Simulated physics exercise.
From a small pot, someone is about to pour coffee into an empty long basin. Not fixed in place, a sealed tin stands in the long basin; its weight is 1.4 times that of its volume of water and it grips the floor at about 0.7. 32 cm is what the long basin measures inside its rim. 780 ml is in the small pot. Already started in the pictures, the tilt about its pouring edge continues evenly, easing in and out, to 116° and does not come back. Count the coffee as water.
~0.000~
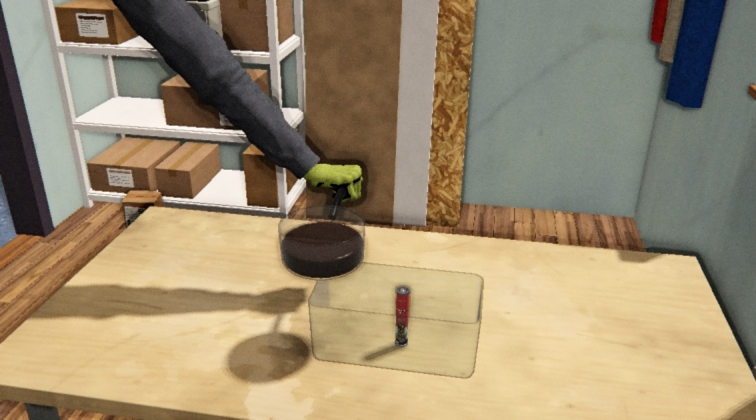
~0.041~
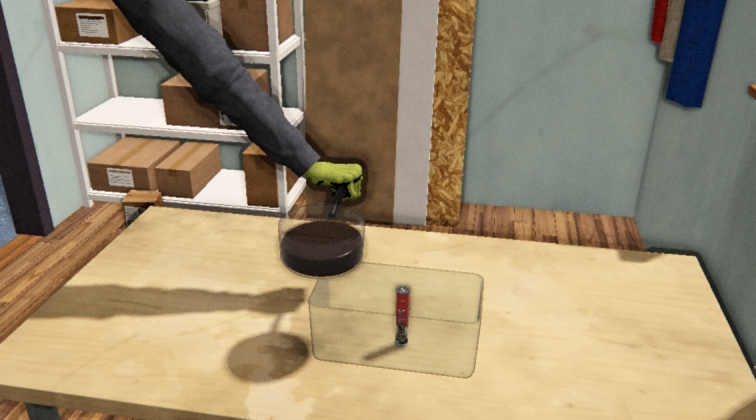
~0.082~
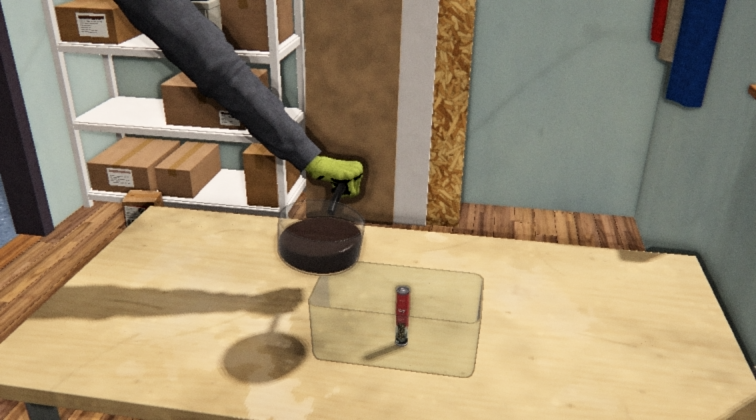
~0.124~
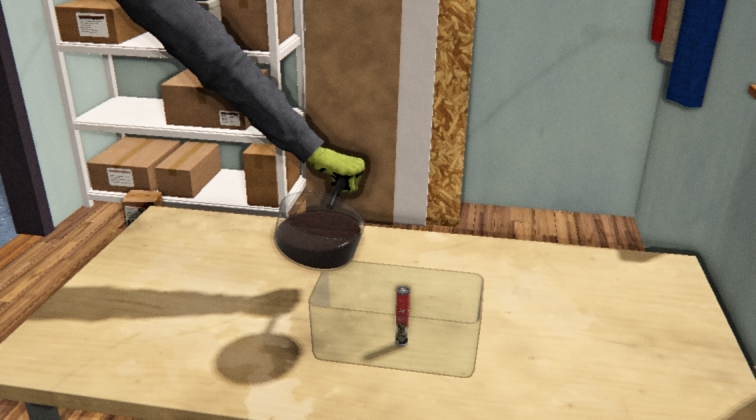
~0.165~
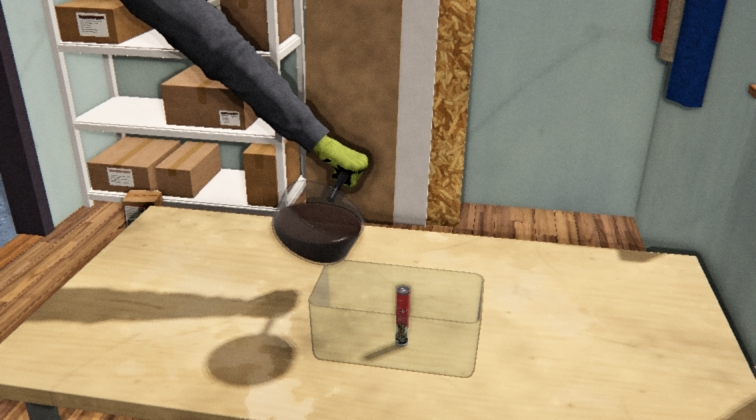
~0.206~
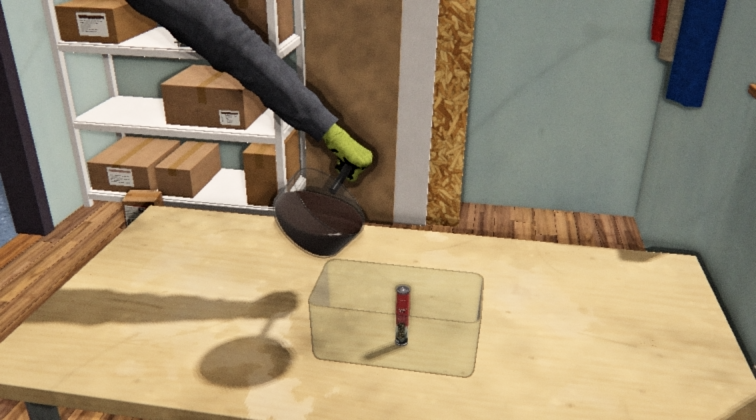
In this clip, a gloved hand holds a small clear pot of dark coffee above a wooden table, beside an empty transparent basin and a red object, and steadily tilts the pot rightward while the basin stays still.
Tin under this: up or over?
I expect it to stay the right way up.
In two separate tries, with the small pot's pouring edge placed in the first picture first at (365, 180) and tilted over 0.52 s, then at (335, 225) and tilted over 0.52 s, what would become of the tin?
Trial 1 - tin tips; trial 2 - tin tips.
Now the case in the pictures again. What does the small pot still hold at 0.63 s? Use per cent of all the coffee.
About 3 per cent.
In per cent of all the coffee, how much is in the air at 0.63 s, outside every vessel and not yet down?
I'd say some 12 per cent is in the air.
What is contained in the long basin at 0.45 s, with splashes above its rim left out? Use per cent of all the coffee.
At that time the basin holds about 3 per cent of the liquid.
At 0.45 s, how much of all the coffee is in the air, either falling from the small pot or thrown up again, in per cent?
It comes to roughly 56 per cent.
Then, 0.45 s in, the tilt is 111° and 41 per cent is still to pour; the tin stands where it began.
Then, 0.63 s in, the tilt is 116° and 3 per cent is still to pour; the tin stands where it began.
Then, 0.82 s in, the tilt is 116° and 0 per cent is still to pour; the tin stands where it began.
Then, 1.02 s in, the tilt is 116° and 1 per cent is still to pour; the tin stands where it began.
Finally, the tin stands where it began.
